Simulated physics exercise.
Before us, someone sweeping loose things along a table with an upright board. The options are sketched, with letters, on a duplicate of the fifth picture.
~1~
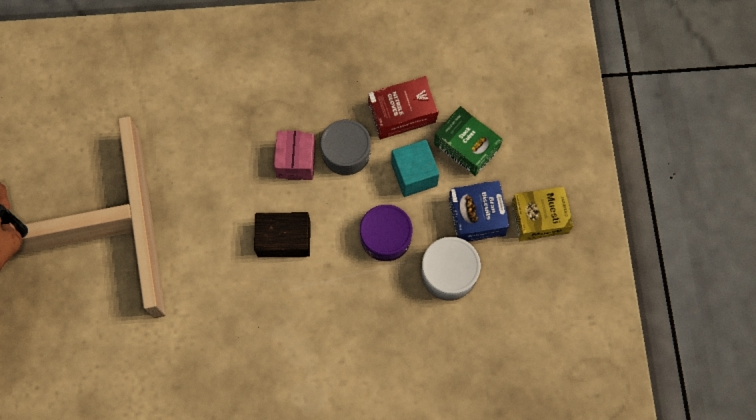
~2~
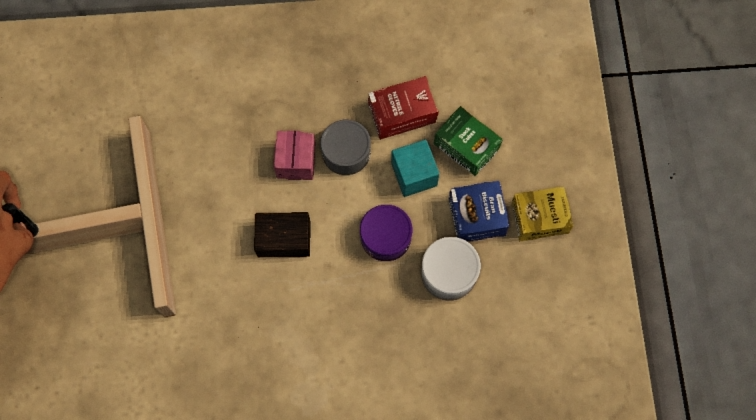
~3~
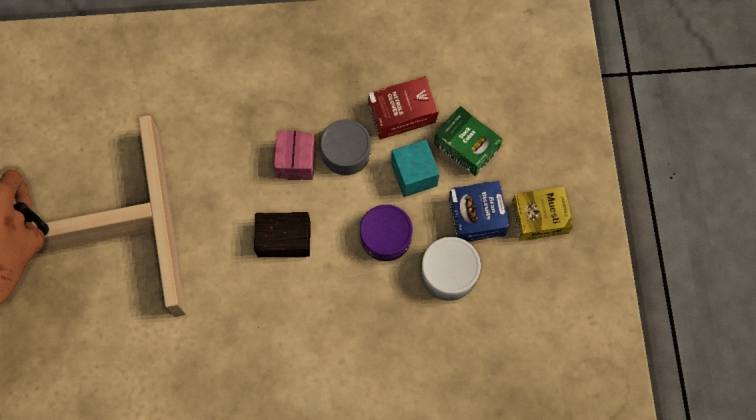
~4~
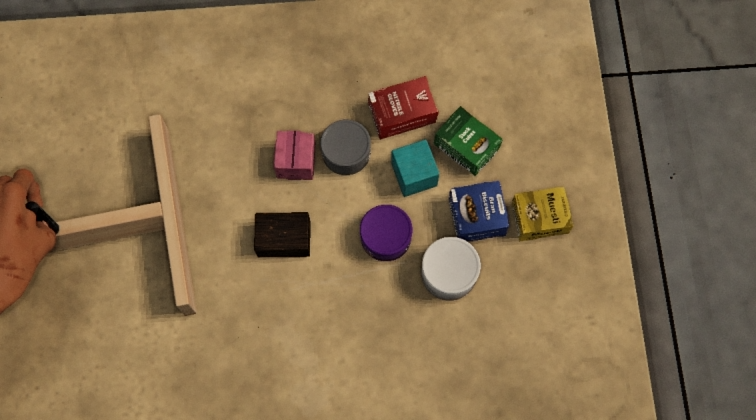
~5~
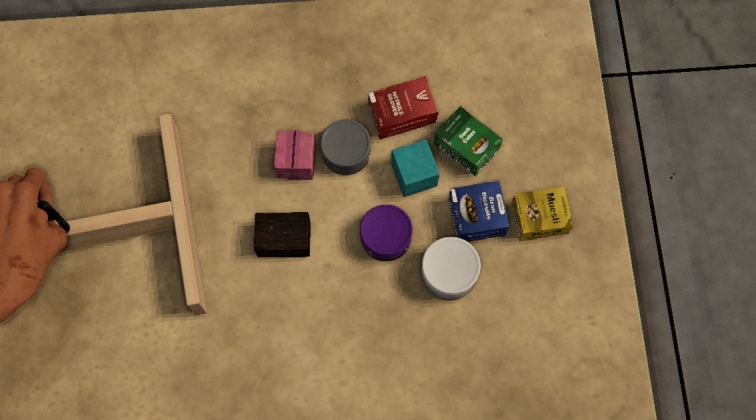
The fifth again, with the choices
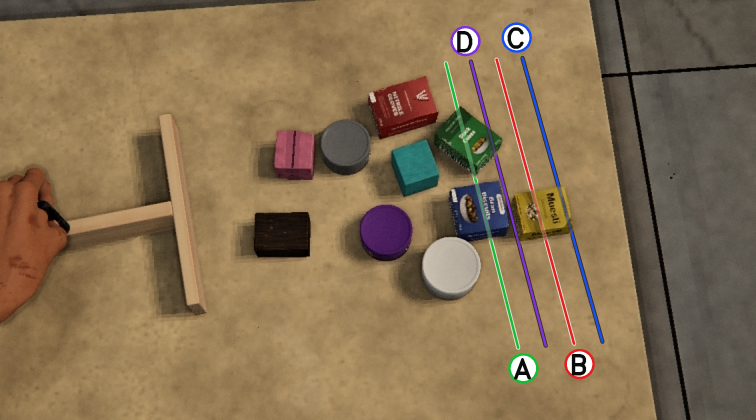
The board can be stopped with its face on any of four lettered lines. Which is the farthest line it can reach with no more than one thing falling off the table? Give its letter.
As far as mark A.
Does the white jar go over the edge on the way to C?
No.
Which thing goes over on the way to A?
It is the yellow box.
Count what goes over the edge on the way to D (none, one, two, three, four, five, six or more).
Two.
On the marked copy, A at (480, 199); B at (534, 195); C at (561, 193); D at (507, 197).
Taking A. A third of the way, board (288, 198); pink box (304, 151); black block (328, 227).
Two thirds of the way, board (396, 191); yellow box (590, 211); blue packet (538, 204).
When it is over, board (479, 185); yellow box over the edge; blue packet (614, 189); one fallen.
As for the rest, B drops two; C drops three; D drops two.
